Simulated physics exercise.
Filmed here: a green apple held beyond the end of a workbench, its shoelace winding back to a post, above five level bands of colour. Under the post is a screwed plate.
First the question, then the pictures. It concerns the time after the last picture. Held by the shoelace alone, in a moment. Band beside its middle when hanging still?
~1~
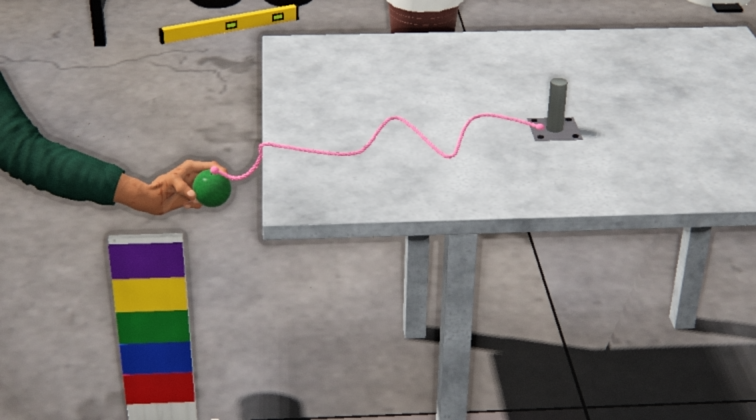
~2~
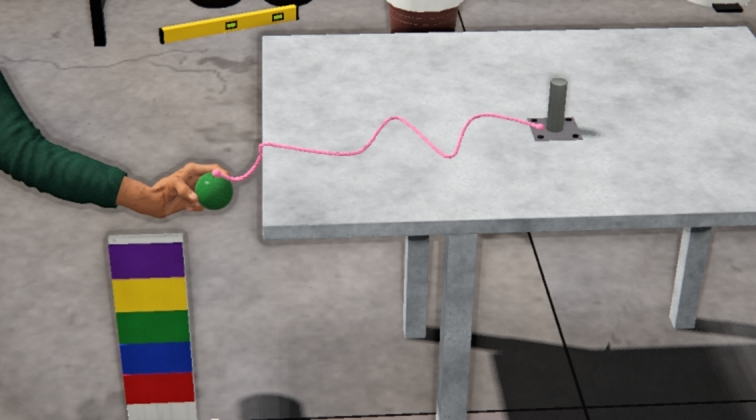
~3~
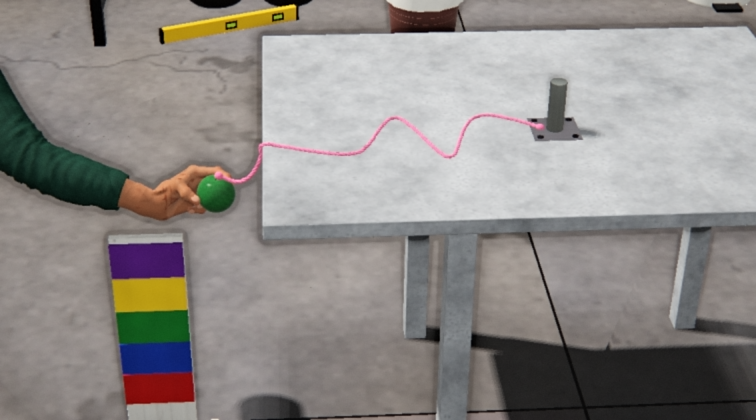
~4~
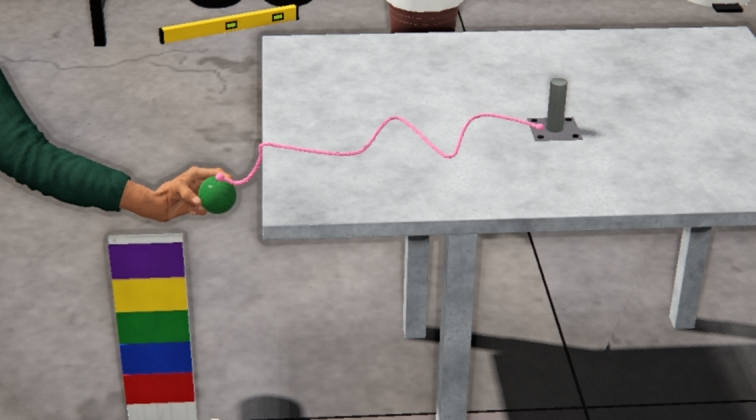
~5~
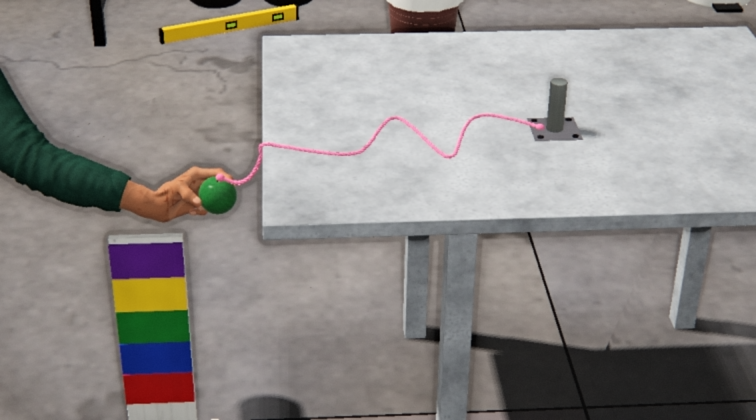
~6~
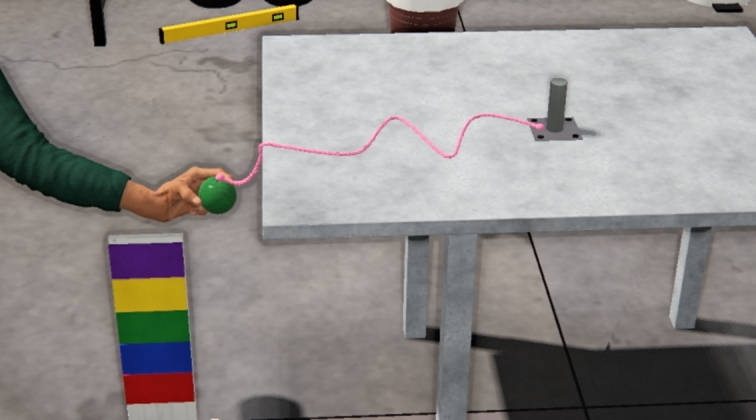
Blue.
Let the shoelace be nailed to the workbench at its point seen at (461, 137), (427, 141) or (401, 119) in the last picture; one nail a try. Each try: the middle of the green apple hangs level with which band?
Answer: Green, yellow and purple, in that order.
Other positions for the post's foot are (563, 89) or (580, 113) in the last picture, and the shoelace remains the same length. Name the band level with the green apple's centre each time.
First case: Green. Second case: Green.
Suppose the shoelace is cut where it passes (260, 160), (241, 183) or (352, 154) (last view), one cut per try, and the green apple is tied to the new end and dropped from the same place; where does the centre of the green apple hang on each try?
Roughly at (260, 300) for the first, (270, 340) for the second and (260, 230) for the third.
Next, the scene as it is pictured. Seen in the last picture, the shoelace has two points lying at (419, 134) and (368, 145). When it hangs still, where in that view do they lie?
(323, 140) and (263, 189).
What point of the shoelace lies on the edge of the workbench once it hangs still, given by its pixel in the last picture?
Near pixel (384, 124).
A little later, apple near (267, 326); level with green.
Next, apple near (270, 349); level with blue.
When it is over, apple near (273, 355); level with blue. At blue.
